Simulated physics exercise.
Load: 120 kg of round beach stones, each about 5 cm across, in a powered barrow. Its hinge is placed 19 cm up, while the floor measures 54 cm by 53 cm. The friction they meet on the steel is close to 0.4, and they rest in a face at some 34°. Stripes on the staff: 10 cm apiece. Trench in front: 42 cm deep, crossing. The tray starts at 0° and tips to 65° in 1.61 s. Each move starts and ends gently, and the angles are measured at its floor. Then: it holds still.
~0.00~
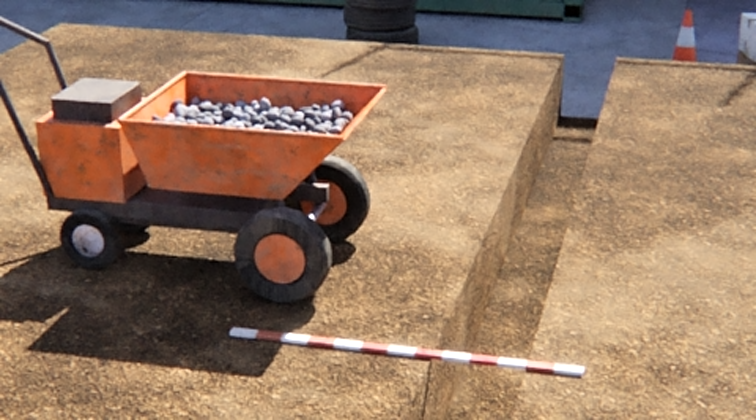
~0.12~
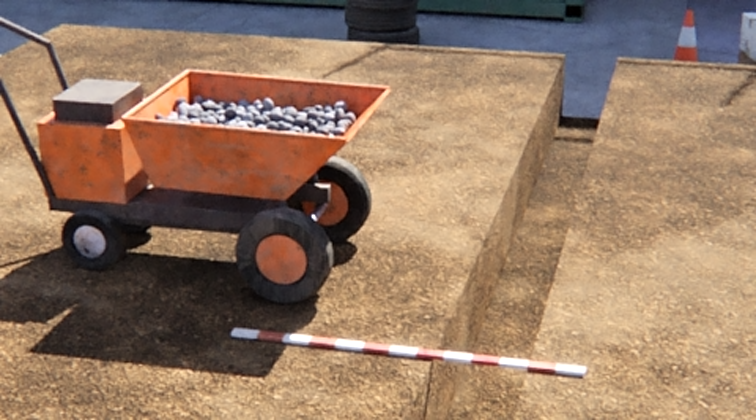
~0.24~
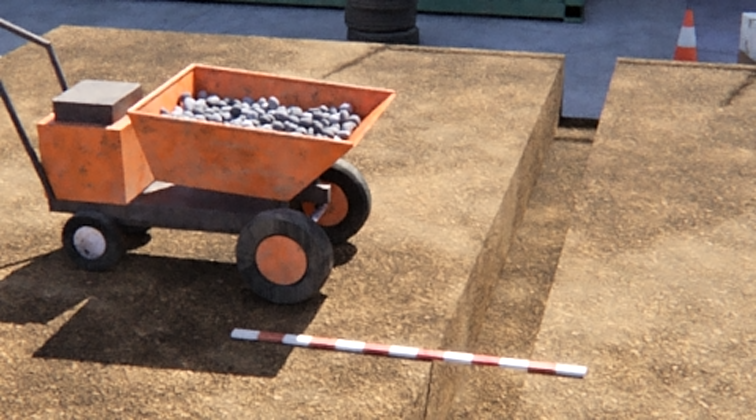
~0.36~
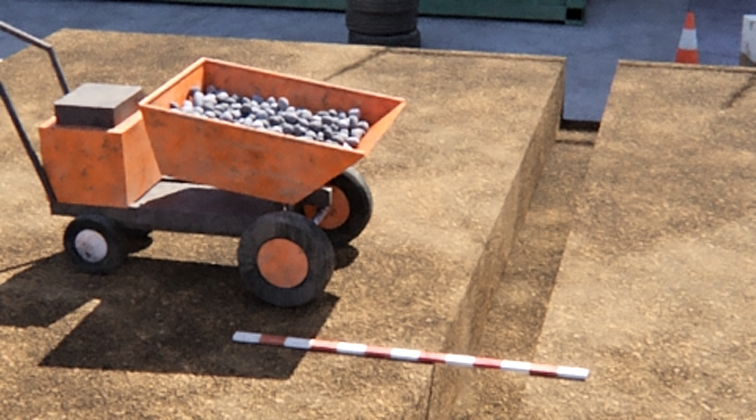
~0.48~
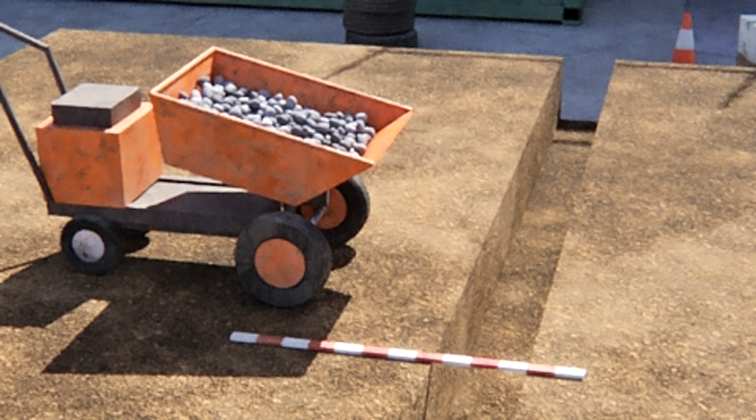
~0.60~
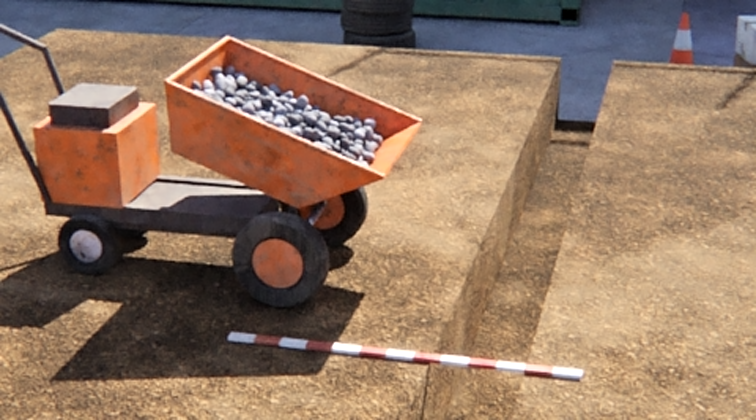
The video shows an orange powered barrow loaded with grey stones standing on brown ground near a trench and a red-and-white striped staff, as its tray gradually tilts toward the right and the stones shift slightly inside.
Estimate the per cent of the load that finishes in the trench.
Roughly 100 percent.
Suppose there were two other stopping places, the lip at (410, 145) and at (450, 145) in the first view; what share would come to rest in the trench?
First spot about 55, second spot about 25 per cent.
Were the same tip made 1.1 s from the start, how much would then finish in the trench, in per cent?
That would give about 100 percent.
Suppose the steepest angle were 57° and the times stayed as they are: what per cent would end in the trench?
Some 100 in a hundred, I'd say.
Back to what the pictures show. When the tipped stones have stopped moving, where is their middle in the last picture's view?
The tipped stones centre close to (503, 364).
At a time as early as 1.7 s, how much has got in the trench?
Approx. 50 % of the load.
After 1.2 s the floor is at 55°; 100 % in the tray; the foremost stones are at (430, 221).
After 1.7 s the floor is at 65°; 46 % in the tray, 3 % short of the trench, 51 % in the trench; the foremost stones are at (535, 380).
After 2.1 s the floor is at 65°; 17 % in the tray, 3 % short of the trench, 80 % in the trench; the foremost stones are at (541, 357).
After 4.0 s the floor is at 65°; 0 % in the tray, 100 % in the trench; the foremost stones are at (544, 341).
